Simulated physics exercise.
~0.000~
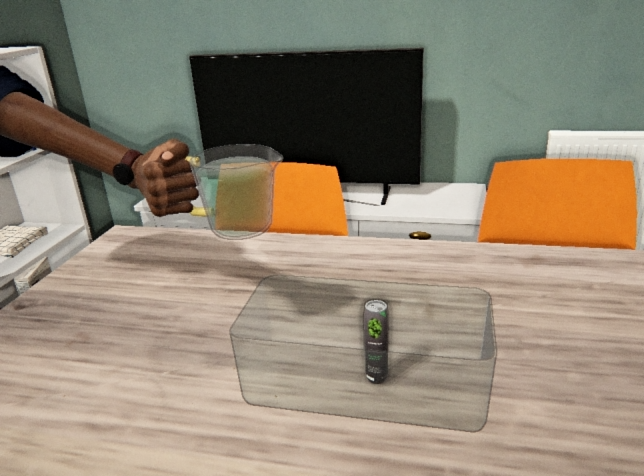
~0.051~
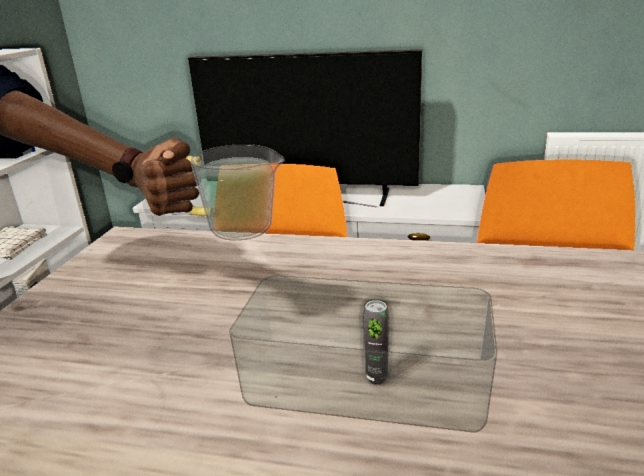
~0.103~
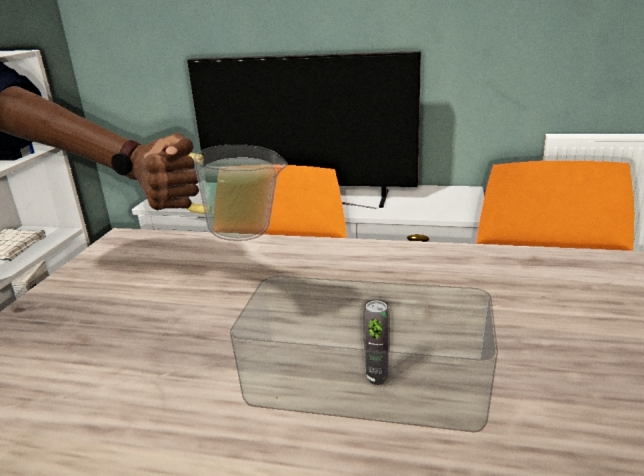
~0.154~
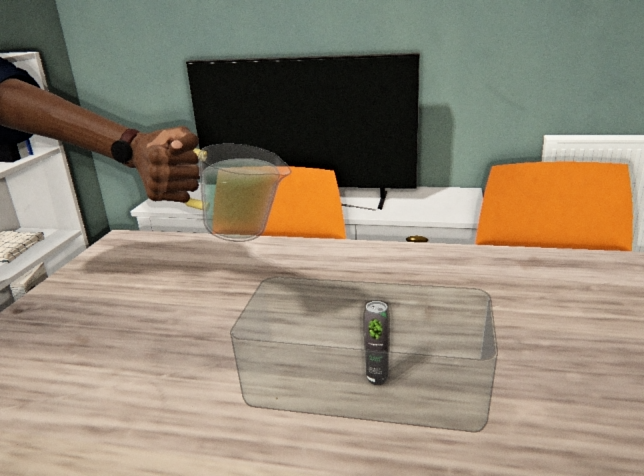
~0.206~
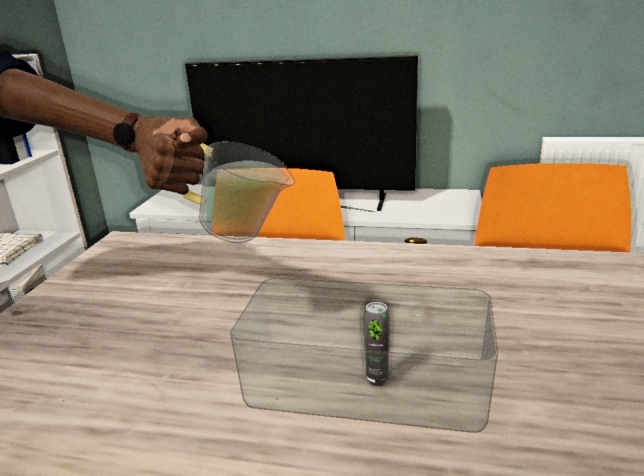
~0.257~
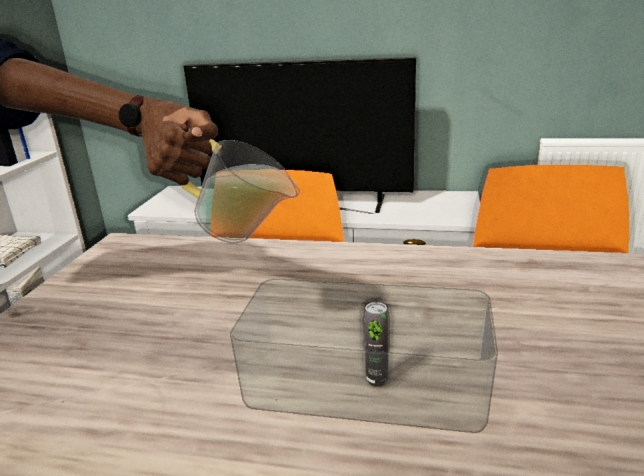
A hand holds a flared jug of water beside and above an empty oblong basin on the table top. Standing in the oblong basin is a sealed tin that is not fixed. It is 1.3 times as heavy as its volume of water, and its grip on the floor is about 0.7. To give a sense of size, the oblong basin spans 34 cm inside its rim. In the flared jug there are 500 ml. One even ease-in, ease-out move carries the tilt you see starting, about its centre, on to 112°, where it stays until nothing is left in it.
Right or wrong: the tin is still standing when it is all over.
Right, it is still standing.
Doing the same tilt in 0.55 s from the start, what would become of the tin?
In that case the tin stays vertical.
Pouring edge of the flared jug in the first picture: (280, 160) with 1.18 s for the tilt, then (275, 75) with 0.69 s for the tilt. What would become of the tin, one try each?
Try 1: Still standing; try 2: Tipped over.
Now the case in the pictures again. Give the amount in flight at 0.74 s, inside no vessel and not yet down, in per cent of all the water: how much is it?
Some 12 per cent.
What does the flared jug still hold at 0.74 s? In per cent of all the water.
Near 3 percent, more or less.
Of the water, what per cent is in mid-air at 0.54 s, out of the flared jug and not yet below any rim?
Estimate: About 36 % of all of it.
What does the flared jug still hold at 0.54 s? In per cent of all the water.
I'd put it near 40 percent.
Then, 0.54 s in, the tilt is 99° and 40 per cent is still to pour; the tin stands where it began.
Then, 0.74 s in, the tilt is 112° and 3 per cent is still to pour; the tin stands where it began.
Then, 0.96 s in, the tilt is 112° and 0 per cent is still to pour; the tin stands where it began.
Then, 1.19 s in, the tilt is 112° and 0 per cent is still to pour; the tin stands where it began.
Finally, the tin stands where it began.
